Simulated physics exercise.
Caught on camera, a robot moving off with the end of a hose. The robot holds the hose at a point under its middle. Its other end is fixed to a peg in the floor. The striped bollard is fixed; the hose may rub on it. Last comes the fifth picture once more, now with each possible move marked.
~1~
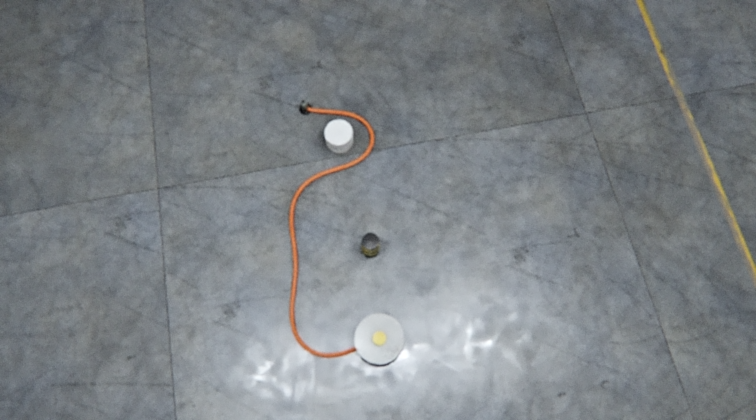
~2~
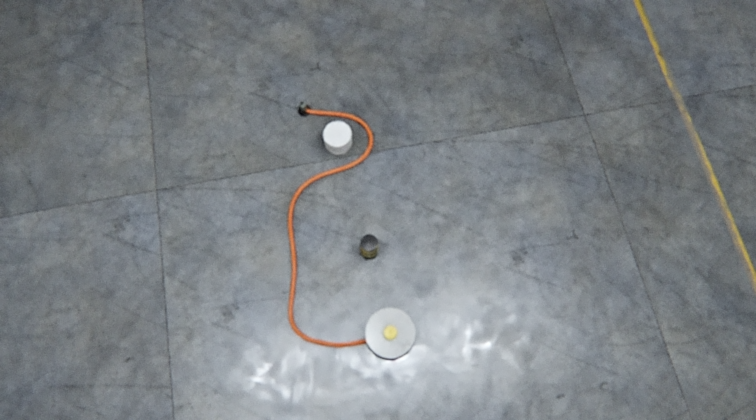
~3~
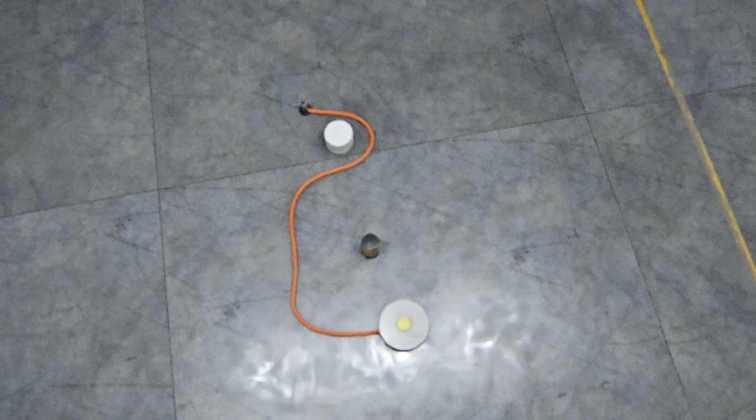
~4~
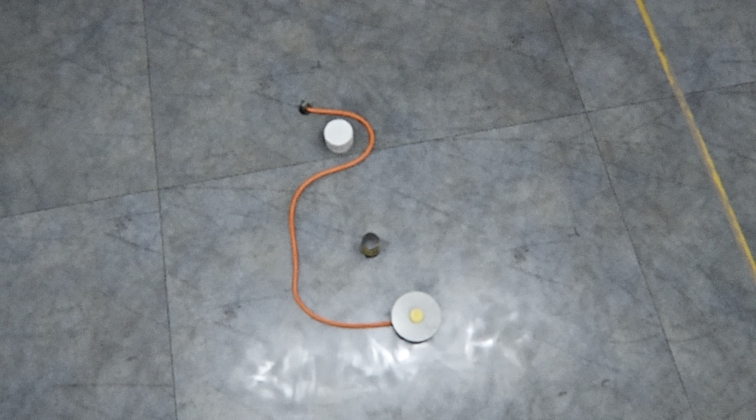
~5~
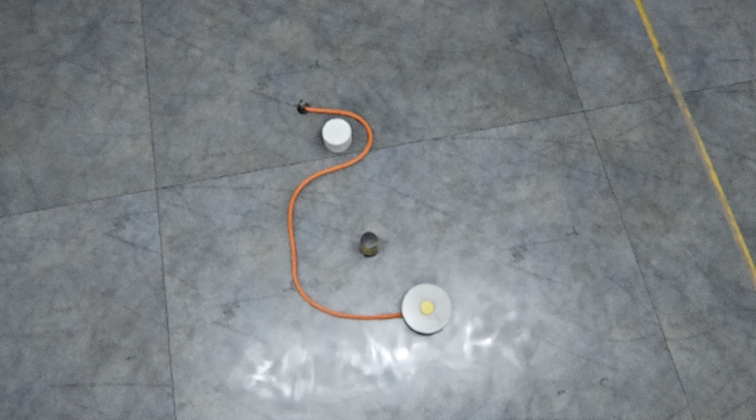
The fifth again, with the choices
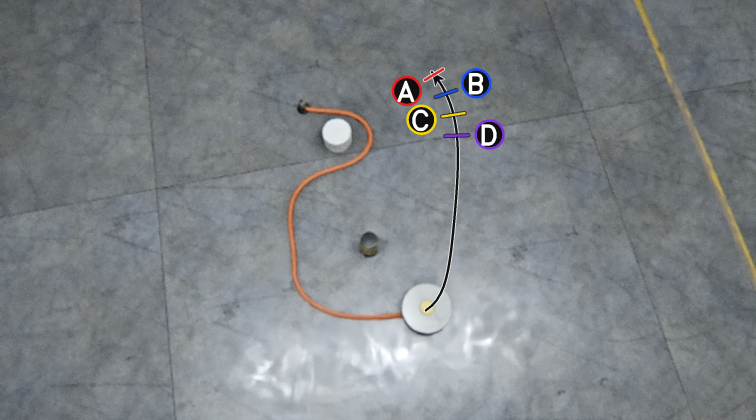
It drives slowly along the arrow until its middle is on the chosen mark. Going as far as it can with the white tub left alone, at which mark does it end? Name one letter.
Up to mark B.
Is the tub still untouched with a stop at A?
No.
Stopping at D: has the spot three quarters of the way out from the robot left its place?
No.
On the copy, A at (434, 75); B at (446, 94); C at (454, 115); D at (457, 136); the route from (426, 310) via (457, 184) to (432, 72).
On B. First, robot (454, 230), middle of the hose (291, 208).
Then, robot (459, 151), middle of the hose (321, 215).
Finally, robot (447, 90), middle of the hose (361, 254); only the bollard has been touched, if anything.
By contrast, A brings the hose against the tub; C is safe but short; D is safe but short.
